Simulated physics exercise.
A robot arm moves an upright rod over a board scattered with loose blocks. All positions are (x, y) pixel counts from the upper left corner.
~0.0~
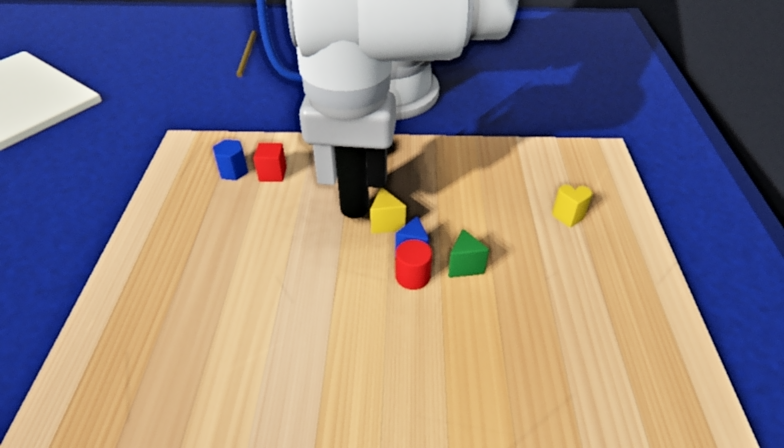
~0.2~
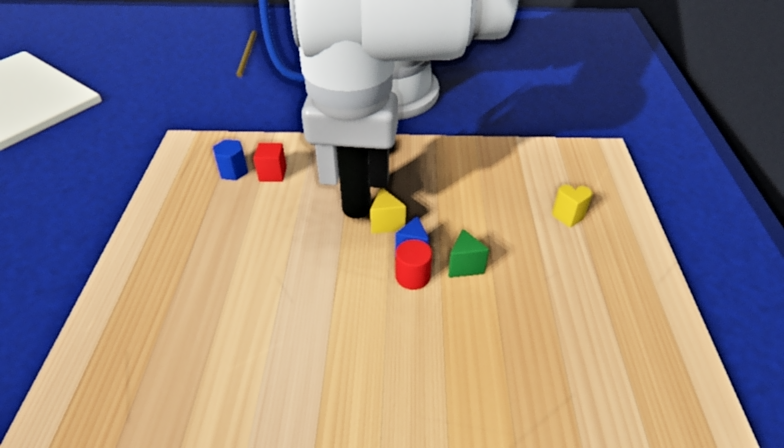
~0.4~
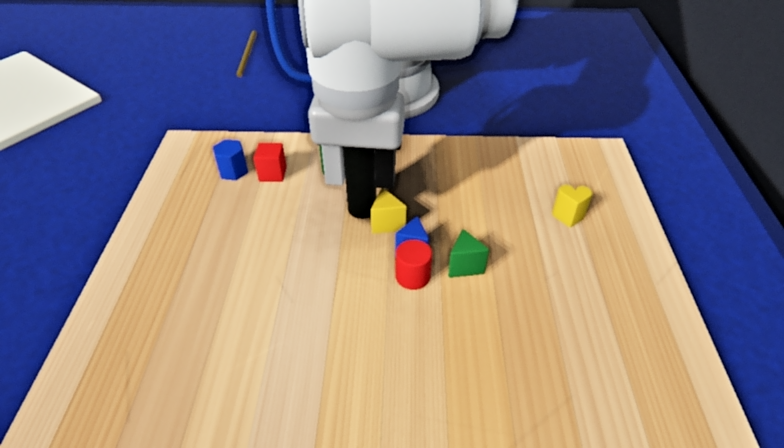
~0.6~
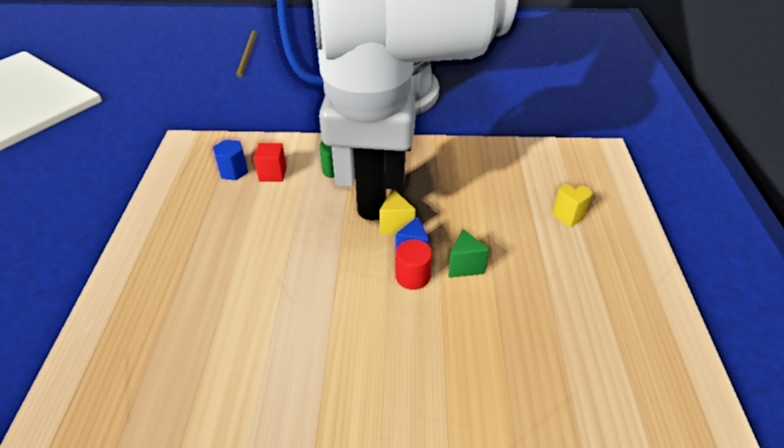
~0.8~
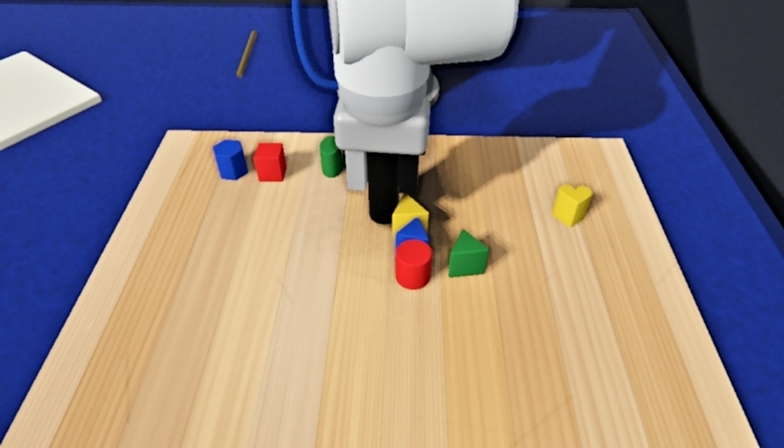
A robot arm with a black rod barely moved at first, then slid to the right across a wooden board of colourful blocks, nudging the yellow triangle right, close behind the blue triangle.
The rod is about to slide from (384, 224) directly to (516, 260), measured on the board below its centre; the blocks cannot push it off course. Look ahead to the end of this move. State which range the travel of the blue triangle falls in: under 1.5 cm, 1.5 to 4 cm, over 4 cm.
Moves 1.5 to 4 cm.
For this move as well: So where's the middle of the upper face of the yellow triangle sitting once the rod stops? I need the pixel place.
Around (548, 230).
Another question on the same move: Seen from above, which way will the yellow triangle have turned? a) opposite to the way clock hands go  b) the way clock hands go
a.
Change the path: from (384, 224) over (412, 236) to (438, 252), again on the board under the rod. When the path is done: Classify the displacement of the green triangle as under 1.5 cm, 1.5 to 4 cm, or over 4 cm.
Final distance: Less than 1.5 cm.
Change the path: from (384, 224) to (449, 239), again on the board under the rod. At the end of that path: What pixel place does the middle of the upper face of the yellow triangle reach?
Roughly at (478, 222).
What follows on the original path. One third of the way, rod (427, 227); yellow triangle (456, 216); blue triangle (430, 230), turned 55° clockwise.
Two thirds of the way, rod (472, 239); yellow triangle (503, 225); blue triangle (436, 233), turned 70° clockwise; green triangle (473, 248), turned 40° clockwise.
At the end, rod (518, 252); yellow triangle (548, 230), turned 40° anticlockwise; blue triangle (436, 233), turned 70° clockwise; red circular block in place; green triangle (476, 249), turned 60° clockwise.
